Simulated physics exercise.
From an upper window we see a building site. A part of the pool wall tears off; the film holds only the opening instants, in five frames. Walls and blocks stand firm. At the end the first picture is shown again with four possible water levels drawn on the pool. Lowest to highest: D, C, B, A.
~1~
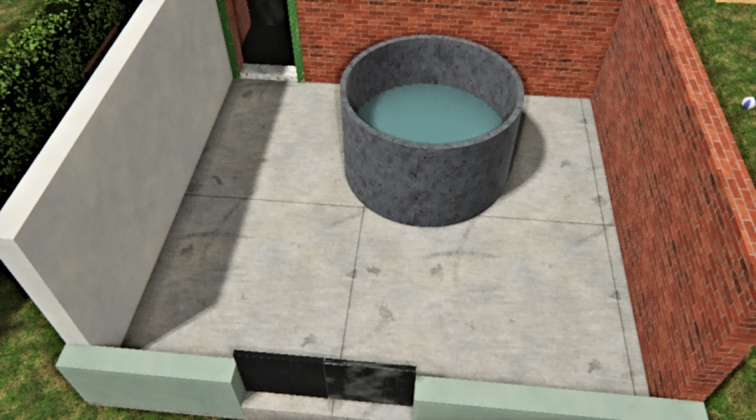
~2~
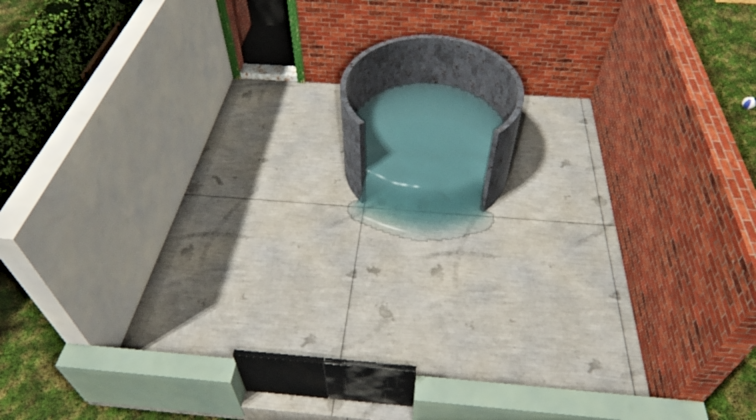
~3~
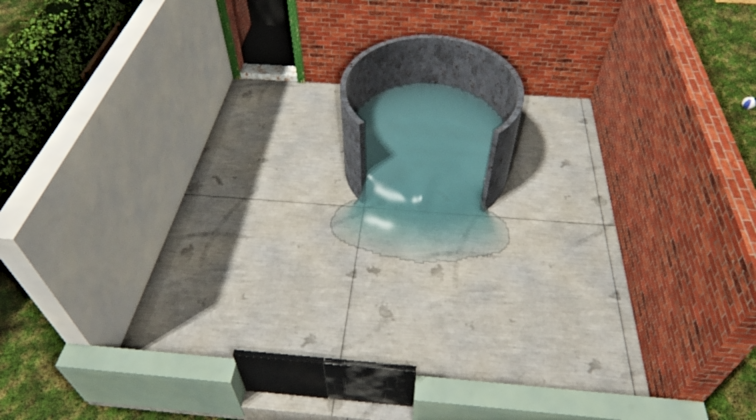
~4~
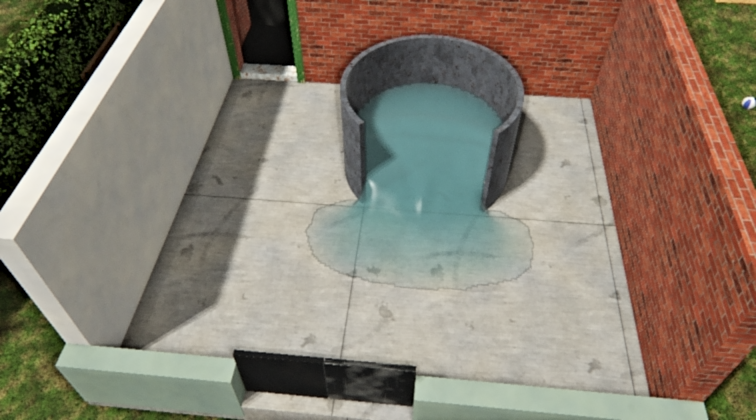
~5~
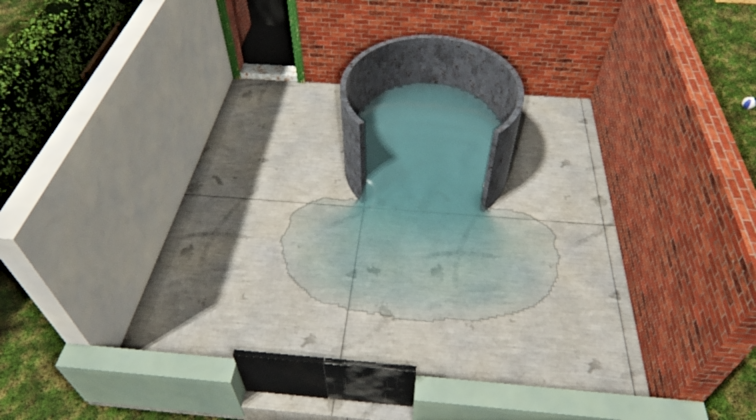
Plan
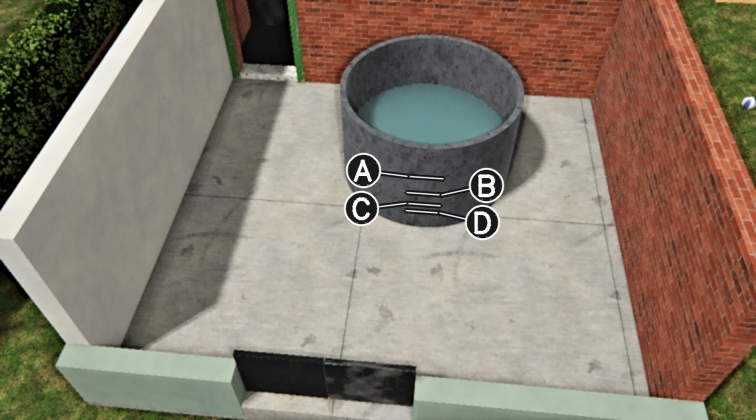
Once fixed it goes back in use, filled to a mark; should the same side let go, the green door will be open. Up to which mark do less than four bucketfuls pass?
Choose B.
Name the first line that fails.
That would be A.
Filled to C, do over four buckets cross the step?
No.
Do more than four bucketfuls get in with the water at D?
No, not at all.
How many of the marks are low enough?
Three of them.
In white, A at (425, 177); B at (424, 193); C at (423, 204); D at (422, 211); from the bottom up D, C, B, A.
With A, about 11 bucketfuls get in.
With B, a splash gets over, under a bucket.
With C, nothing gets over.
With D, nothing gets over.
